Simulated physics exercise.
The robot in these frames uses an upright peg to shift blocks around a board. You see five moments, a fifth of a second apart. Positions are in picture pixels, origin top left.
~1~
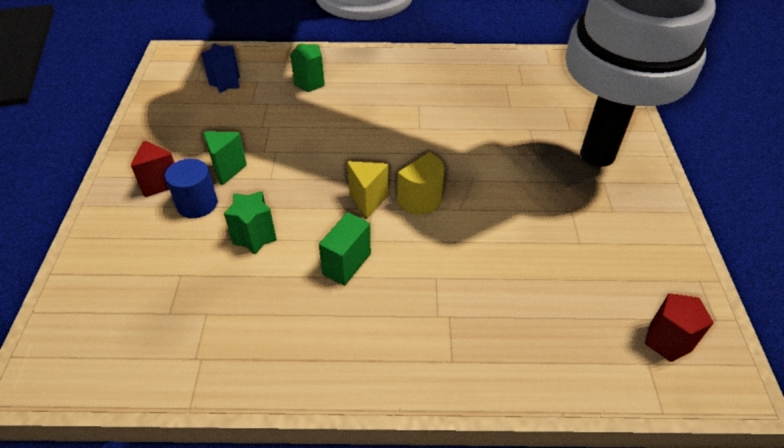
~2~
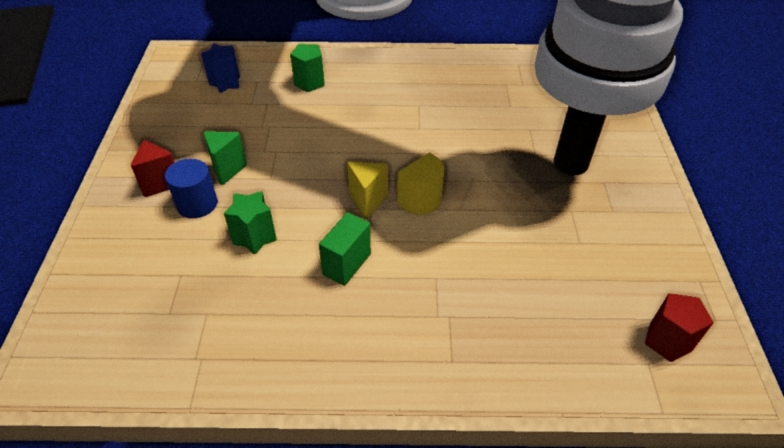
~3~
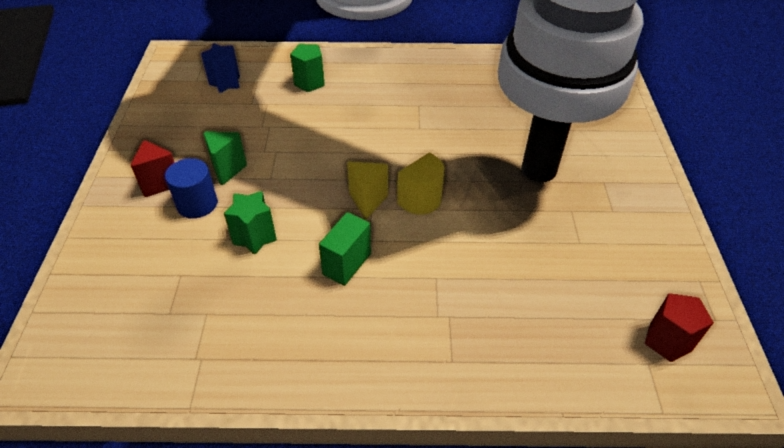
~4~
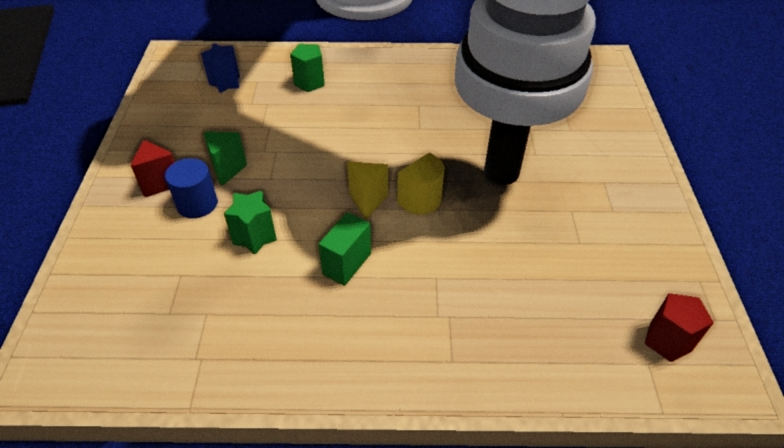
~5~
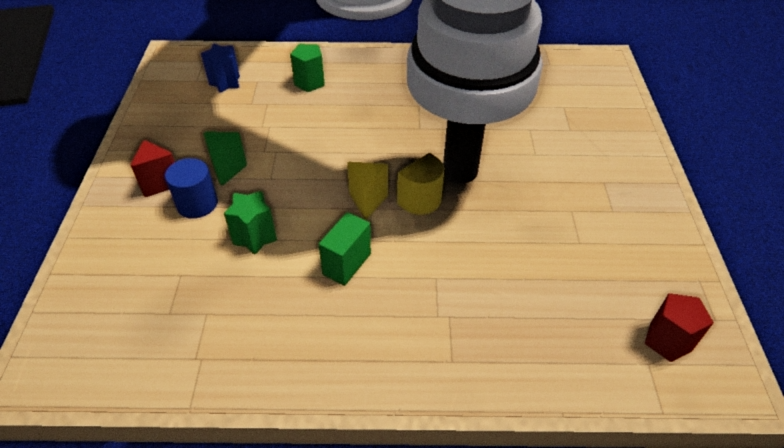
The clip opens with a robot's upright black peg standing on the right side of a wooden board scattered with red, blue, green and yellow blocks. The peg moves steadily left across the board, its shadow shifting with it, until it is just right of the two yellow blocks, while every block stays still.
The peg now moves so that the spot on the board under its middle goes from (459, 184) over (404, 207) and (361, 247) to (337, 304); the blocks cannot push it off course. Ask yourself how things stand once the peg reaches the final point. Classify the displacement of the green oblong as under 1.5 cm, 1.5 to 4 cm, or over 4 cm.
Once the path ends, it will sit over 4 cm from where it is now.
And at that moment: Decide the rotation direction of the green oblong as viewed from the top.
It is turned anticlockwise.
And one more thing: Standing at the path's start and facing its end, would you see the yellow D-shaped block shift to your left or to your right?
It's going to go right.
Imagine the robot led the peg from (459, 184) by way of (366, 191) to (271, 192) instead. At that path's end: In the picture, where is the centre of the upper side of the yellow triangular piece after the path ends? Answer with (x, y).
I'd guess (313, 183).
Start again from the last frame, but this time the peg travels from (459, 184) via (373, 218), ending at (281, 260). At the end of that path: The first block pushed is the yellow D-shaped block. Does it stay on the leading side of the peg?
Still leading.
On the path given first. One third of the way, peg (404, 195); yellow triangular piece (363, 170); yellow D-shaped block (373, 196), turned 15° anticlockwise.
Two thirds of the way, peg (359, 237); green oblong (314, 263), turned 80° anticlockwise; yellow triangular piece (360, 171); yellow D-shaped block (313, 225), turned 35° clockwise.
At the end, peg (336, 292); green star not moved; green oblong (296, 281), turned 40° anticlockwise; yellow triangular piece (360, 171); yellow D-shaped block (304, 229), turned 50° clockwise.
